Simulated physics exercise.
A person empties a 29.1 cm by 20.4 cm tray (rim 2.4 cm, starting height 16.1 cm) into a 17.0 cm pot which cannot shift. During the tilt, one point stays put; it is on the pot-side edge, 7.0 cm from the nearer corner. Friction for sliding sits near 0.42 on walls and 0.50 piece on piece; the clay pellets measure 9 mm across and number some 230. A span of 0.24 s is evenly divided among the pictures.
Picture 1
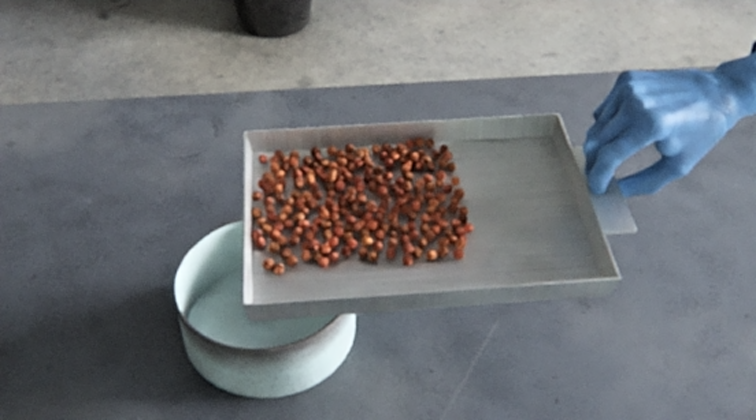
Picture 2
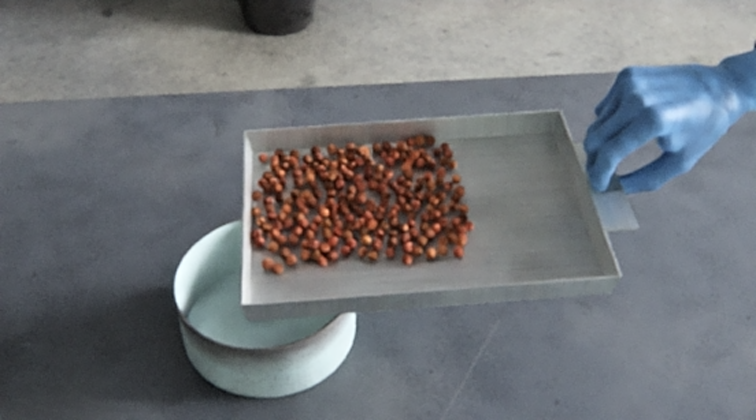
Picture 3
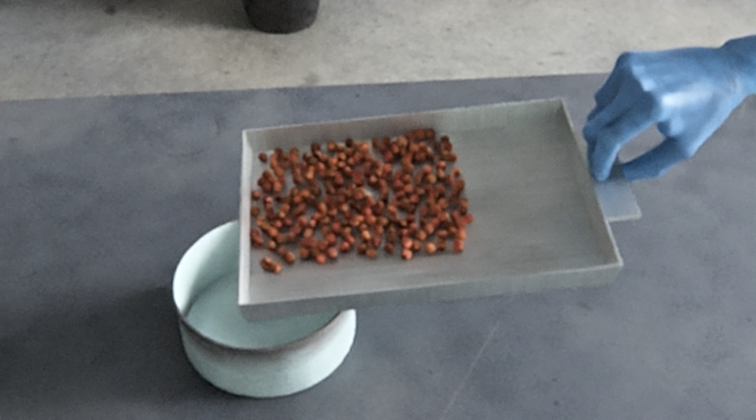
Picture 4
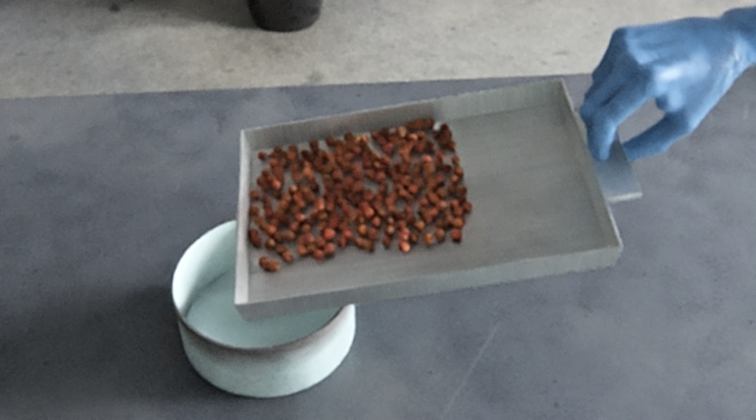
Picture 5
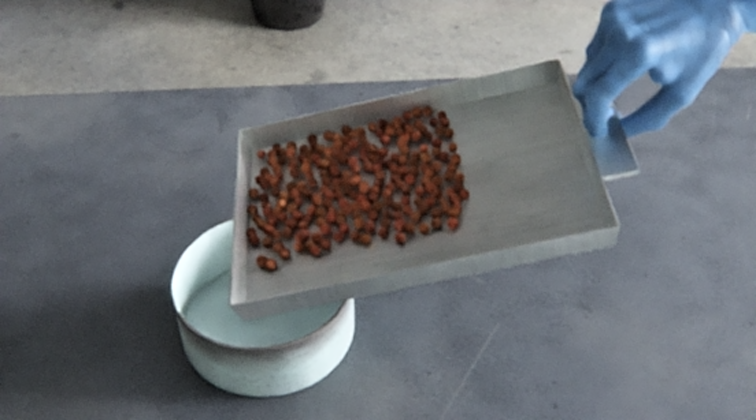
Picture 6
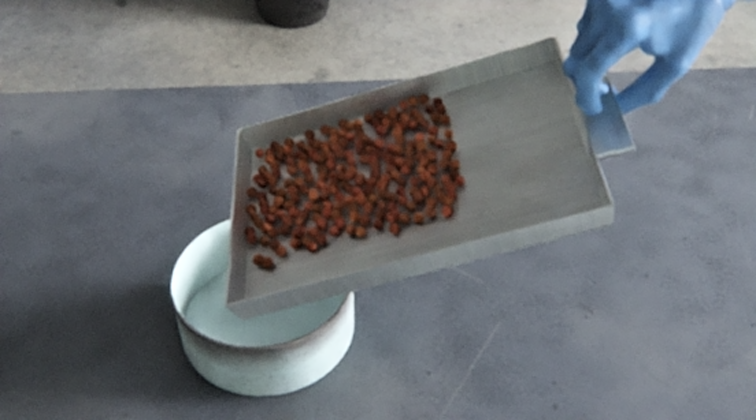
A gray metal tray of reddish-brown pellets, held by a blue-gloved hand, started out level and tilted gradually as the hand raised its right end, while the pellets stayed bunched above a pale green pot.
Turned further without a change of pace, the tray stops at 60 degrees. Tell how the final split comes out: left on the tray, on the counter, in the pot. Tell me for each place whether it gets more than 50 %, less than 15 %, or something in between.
In order: Tray: Expect over half the total; counter: Expect a minor portion; pot: Expect a minor portion.
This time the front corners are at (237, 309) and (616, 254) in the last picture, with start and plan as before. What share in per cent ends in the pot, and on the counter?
Split: Pot = 0, counter = 0.
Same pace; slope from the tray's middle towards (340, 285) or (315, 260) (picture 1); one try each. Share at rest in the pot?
0 and 0 %.
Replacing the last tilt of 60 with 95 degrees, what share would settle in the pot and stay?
Then about 60 per cent.
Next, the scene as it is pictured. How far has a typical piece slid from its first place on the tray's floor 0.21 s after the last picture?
3 cm.
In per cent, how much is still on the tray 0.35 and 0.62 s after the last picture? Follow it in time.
In turn: 100, 100.
Then, 0.21 s after the last picture, tilt 40 degrees; the tray holds 100 %, the pot 0 %.
Then, 0.35 s after the last picture, tilt 54 degrees; the tray holds 100 %, the pot 0 %.
Then, 0.62 s after the last picture, tilt 60 degrees; the tray holds 100 %, the pot 0 %.
In the end, tray 100 %, counter 0 %, pot 0 %.
